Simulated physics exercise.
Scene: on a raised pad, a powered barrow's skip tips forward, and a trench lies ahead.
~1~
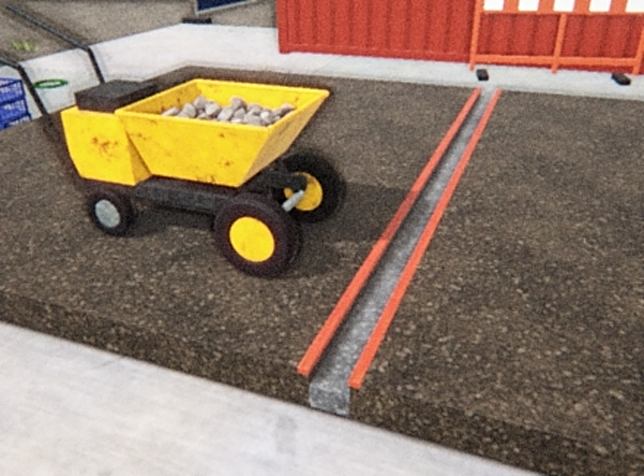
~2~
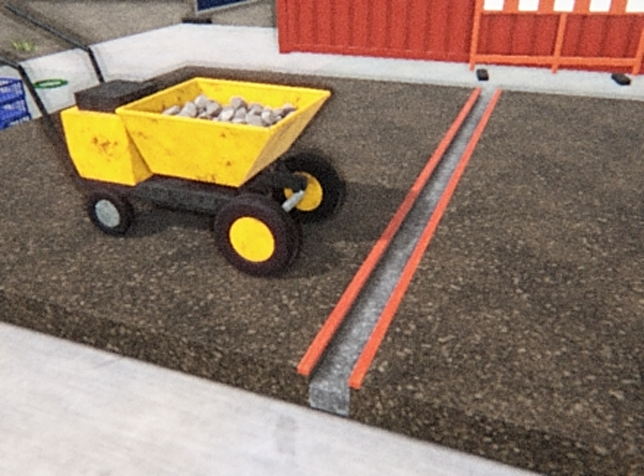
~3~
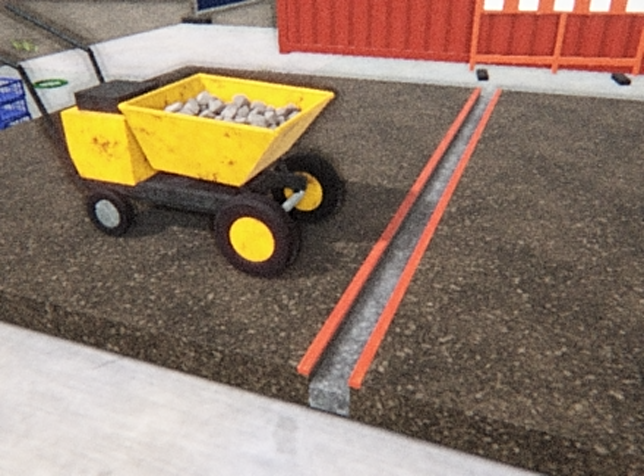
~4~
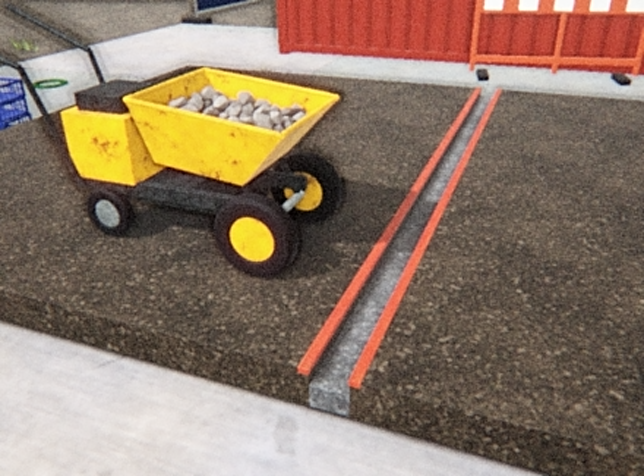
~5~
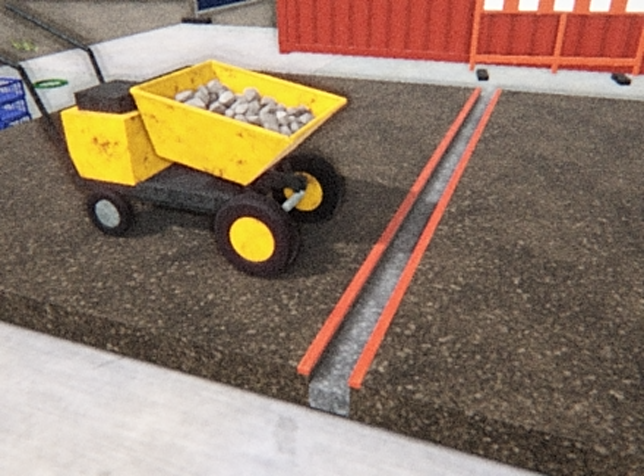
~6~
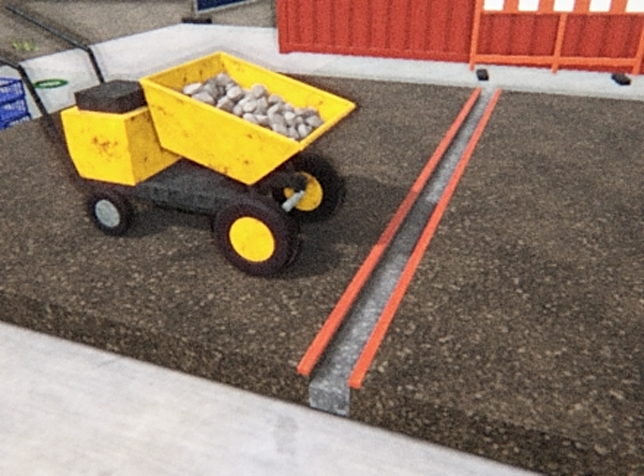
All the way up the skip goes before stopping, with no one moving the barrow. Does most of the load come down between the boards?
No.
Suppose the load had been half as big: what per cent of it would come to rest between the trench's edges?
Around 40 %.
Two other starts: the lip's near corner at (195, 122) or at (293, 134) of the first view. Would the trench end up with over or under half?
A minority at the first place, then a minority at the second.
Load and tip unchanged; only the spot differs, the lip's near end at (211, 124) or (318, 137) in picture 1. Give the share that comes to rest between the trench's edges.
First spot: About 40 percent; second spot: About 0 percent.
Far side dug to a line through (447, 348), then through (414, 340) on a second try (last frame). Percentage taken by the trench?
Lab note: Try one about 90 %, try two about 80 %.
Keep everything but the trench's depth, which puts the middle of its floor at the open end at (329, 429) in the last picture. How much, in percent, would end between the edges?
50 %.
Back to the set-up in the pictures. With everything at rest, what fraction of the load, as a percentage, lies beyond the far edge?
65 %.
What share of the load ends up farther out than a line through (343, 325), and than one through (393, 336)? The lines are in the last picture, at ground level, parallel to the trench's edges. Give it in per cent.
Close to 100 and 50 per cent respectively.
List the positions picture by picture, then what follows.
The first frame shows lip of the skip near (269, 131), level; top of the load near (227, 116), broken stones; first edge of the trench near (332, 322); far edge near (379, 332), the trench under half as wide as the skip, and about half as deep as wide.
The second frame shows lip of the skip near (271, 132), level; top of the load near (228, 116).
The third frame shows lip of the skip near (275, 133), tipped barely; top of the load near (218, 124).
The fourth frame shows lip of the skip near (282, 136), tipped a little; top of the load near (212, 114).
The fifth frame shows lip of the skip near (290, 140), tipped a little; top of the load near (217, 110).
The sixth frame shows lip of the skip near (300, 147), tipped clearly; top of the load near (207, 107); first edge of the trench near (332, 322); far edge near (379, 332).
Shortly afterwards, skip tipped steeply; the whole lot in the skip.
Next, skip tipped steeply; all but a few in the skip; only a few in or heaped over the trench; only a few beyond it; only a few falling.
Some moments later, skip tipped right over; a little in the skip; near a third in or heaped over the trench; near two thirds beyond it.
In the end, skip tipped right over; only a few short of the trench; near a third in or heaped over the trench; near two thirds beyond it.
